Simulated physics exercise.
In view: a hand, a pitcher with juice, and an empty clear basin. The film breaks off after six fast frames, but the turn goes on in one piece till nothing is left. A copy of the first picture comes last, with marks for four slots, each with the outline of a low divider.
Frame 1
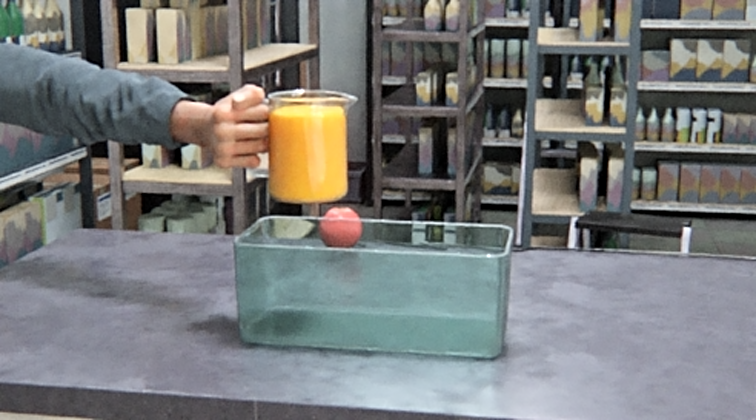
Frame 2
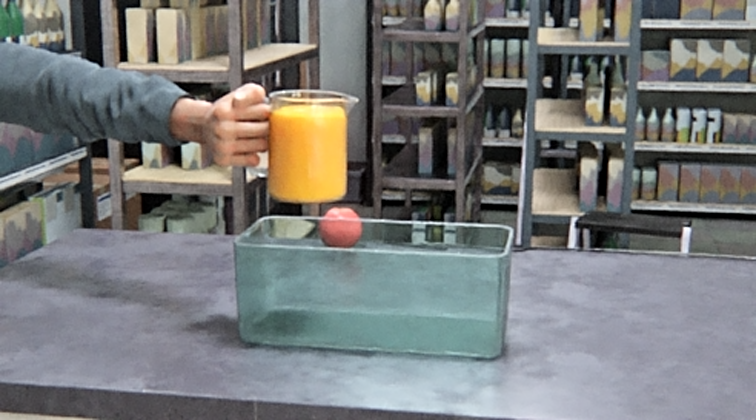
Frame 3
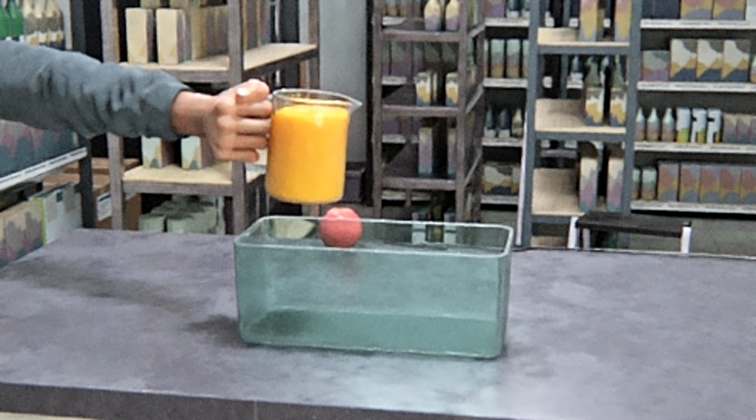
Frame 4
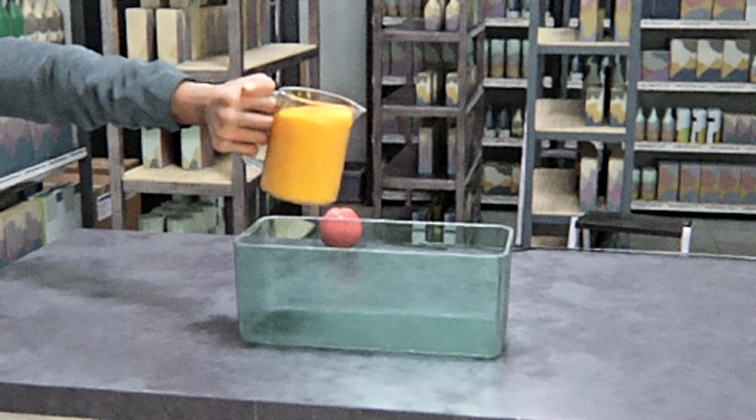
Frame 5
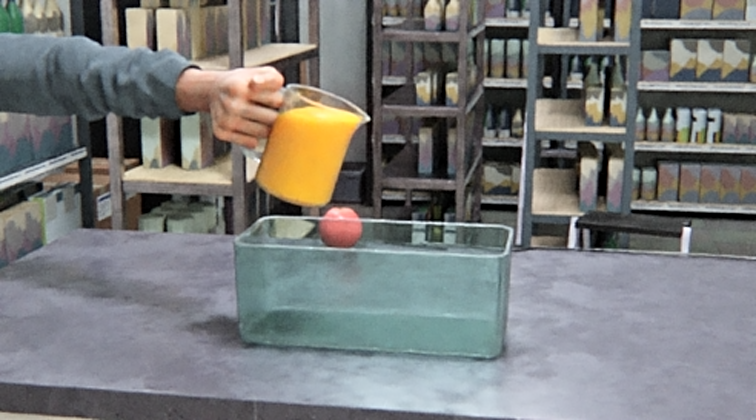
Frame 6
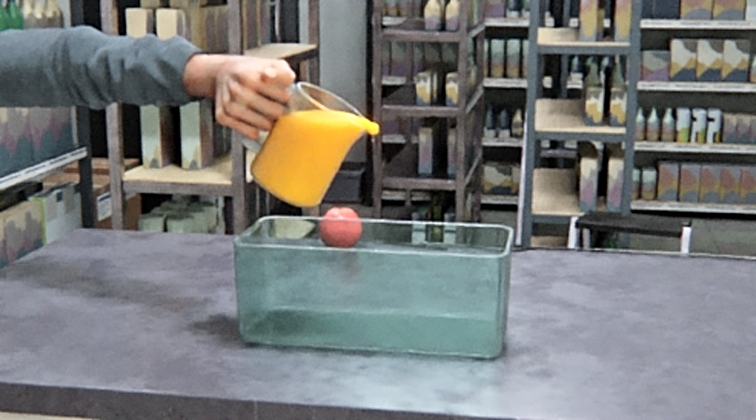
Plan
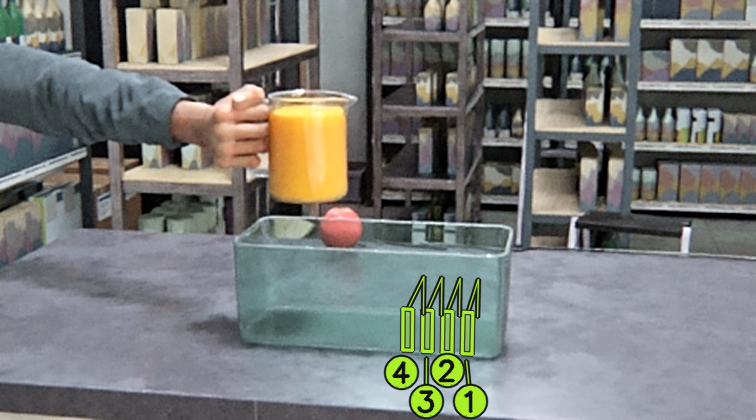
A pitcher of orange juice, gripped by a hand reaching in from the left, is upright above a clear, green-tinted basin on a gray table, near a small reddish ball. The hand then tilts the pitcher steadily to the right, and the juice slants toward the lip until a little pushes just past it.
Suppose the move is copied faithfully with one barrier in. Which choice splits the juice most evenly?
4 is best.
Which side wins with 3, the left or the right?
More ends on the left.
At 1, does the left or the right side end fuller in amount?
The left side.
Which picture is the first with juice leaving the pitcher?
Picture 6.
On the marked copy, 1 at (466, 360); 2 at (446, 359); 3 at (426, 358); 4 at (406, 357).
Choosing 1, about 96 % ends left of the wall and 3 % right of it.
Choosing 2, about 96 % ends left of the wall and 3 % right of it.
Choosing 3, about 89 % ends left of the wall and 10 % right of it.
Choosing 4, about 49 % ends left of the wall and 51 % right of it.
